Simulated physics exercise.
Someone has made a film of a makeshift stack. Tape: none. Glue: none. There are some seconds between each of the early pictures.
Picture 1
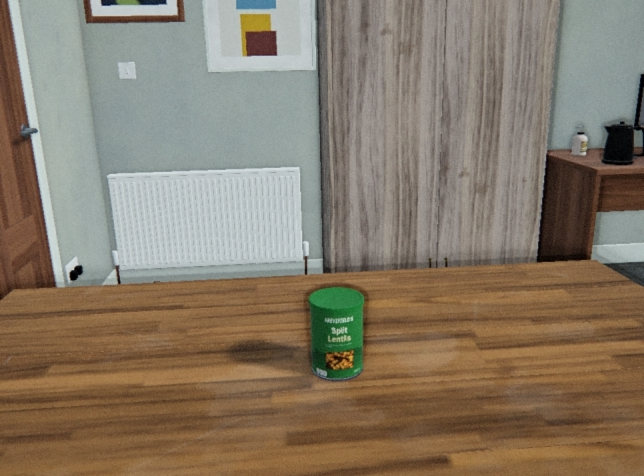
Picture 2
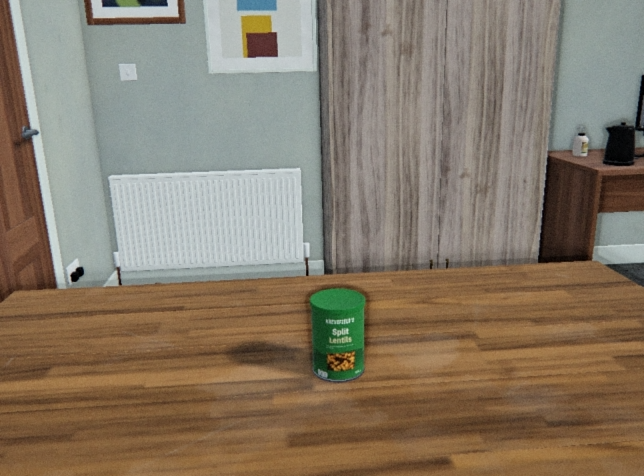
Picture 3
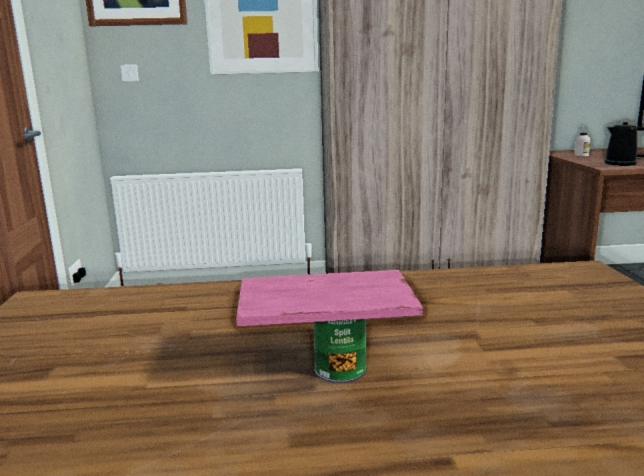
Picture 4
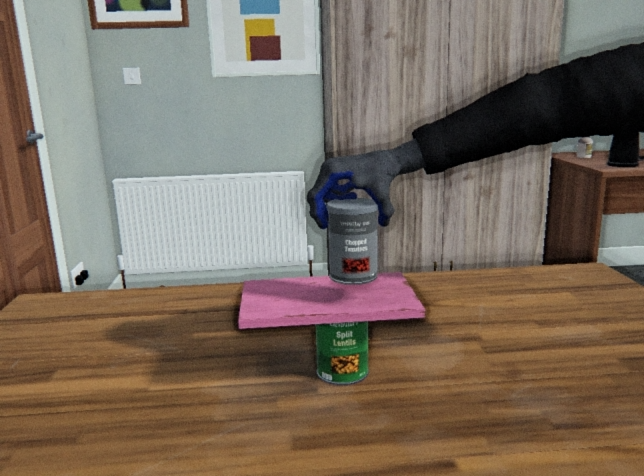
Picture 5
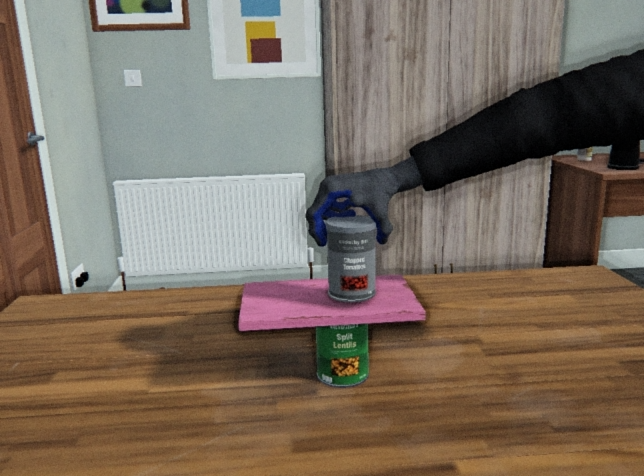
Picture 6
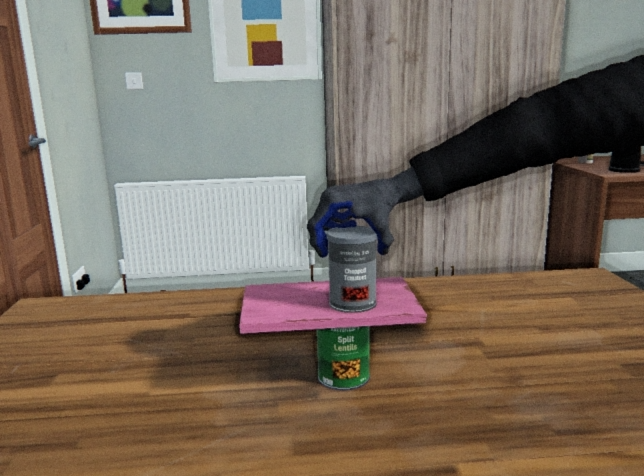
A pink slab appeared across the top of a green tin on a wooden table, then a gloved hand lowered a grey tin onto the slab and kept hold of it.
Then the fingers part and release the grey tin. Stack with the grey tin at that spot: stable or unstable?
It is going to remain upright.
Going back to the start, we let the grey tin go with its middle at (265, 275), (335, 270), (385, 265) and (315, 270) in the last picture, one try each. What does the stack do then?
So, first go it comes down, second go it stays put, third go it stays put, fourth go it stays put.
Then, 0.30 s past the last view, nothing moves.
Then, 0.70 s past the last view, grey tin resting near (352, 269).
Finally, all 3 still in place. Final places as the last picture's camera would see them, grey tin near (352, 269). The stack keeps its balance.
